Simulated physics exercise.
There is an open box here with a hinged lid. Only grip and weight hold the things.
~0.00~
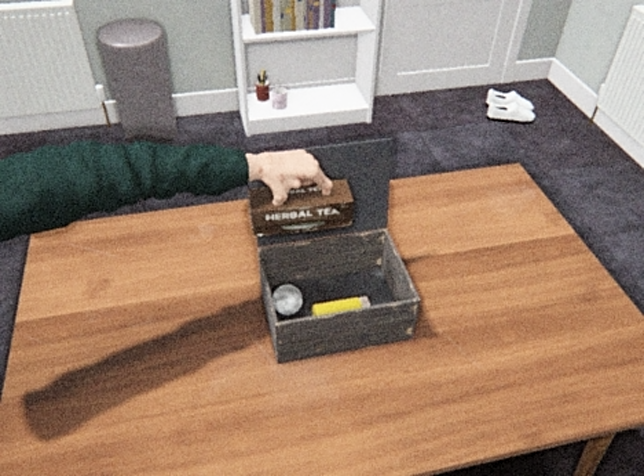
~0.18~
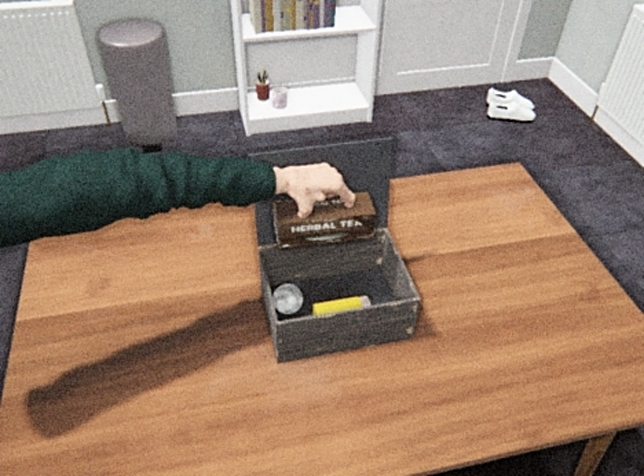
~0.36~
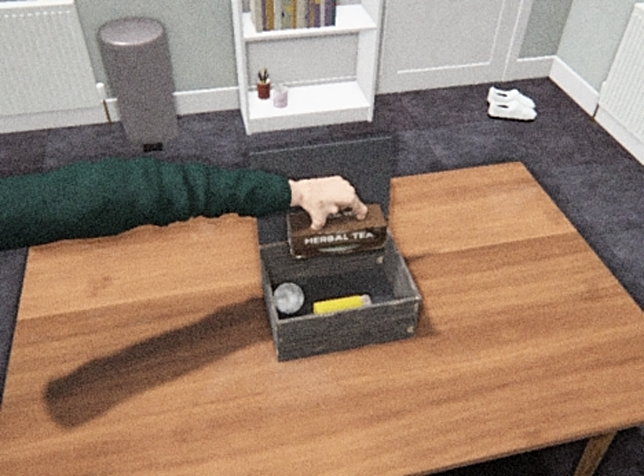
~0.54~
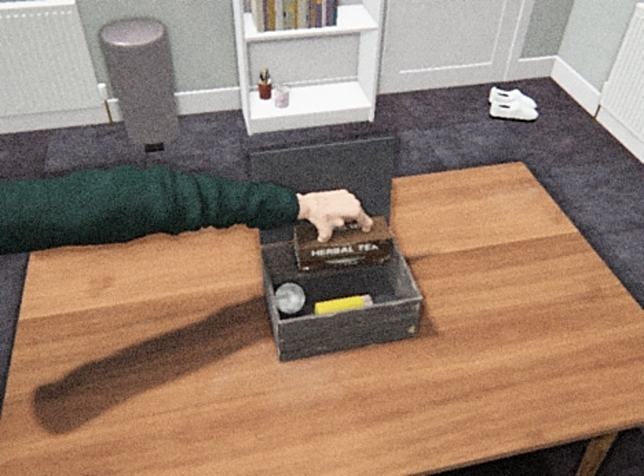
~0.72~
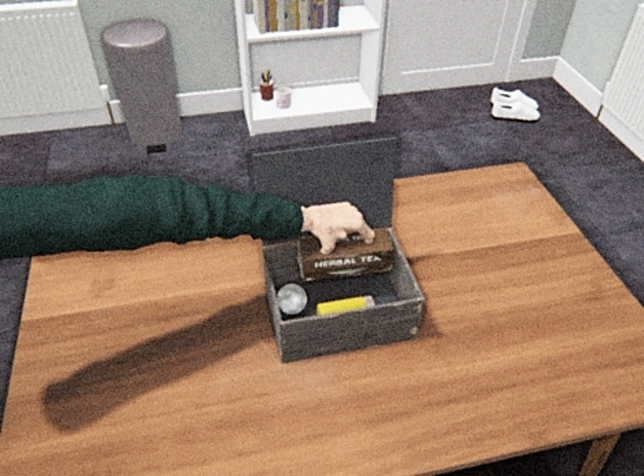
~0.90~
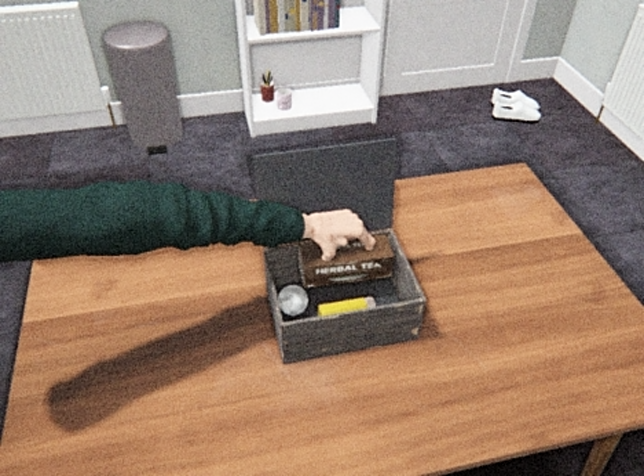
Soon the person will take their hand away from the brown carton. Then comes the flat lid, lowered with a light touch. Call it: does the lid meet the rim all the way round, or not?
It meets the rim all the way round.
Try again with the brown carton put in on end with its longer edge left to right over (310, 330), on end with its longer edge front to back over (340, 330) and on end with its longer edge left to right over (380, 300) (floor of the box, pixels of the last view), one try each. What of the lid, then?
First, it stays open; second, it stays open; third, it stays open.
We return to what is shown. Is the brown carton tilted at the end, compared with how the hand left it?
Looking at the last picture, the brown carton is left as set.
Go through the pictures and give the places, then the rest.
The first frame shows on its way; brown carton (300, 208); white ball (287, 300).
The second frame shows on its way; brown carton (324, 219); white ball (288, 299).
The third frame shows on its way; brown carton (336, 231); white ball (288, 298).
The fourth frame shows on its way; brown carton (342, 243); white ball (290, 298).
The fifth frame shows on its way; brown carton (345, 254); white ball (292, 299).
The sixth frame shows in place under the hand; brown carton (346, 261); white ball (293, 300).
By 1.80 s, lid starting down; brown carton moved a little near (345, 284); white ball moved a little.
By 2.50 s, lid 59° above the rim; brown carton moved a little near (345, 284); white ball moved a little.
By 3.00 s, lid 20° above the rim; brown carton moved a little near (345, 284); white ball moved a little.
When it is over (3.7 s), lid shut; moved from the start, brown carton; the other 2 as before. End places, in pixels of the last picture, brown carton near (345, 284).
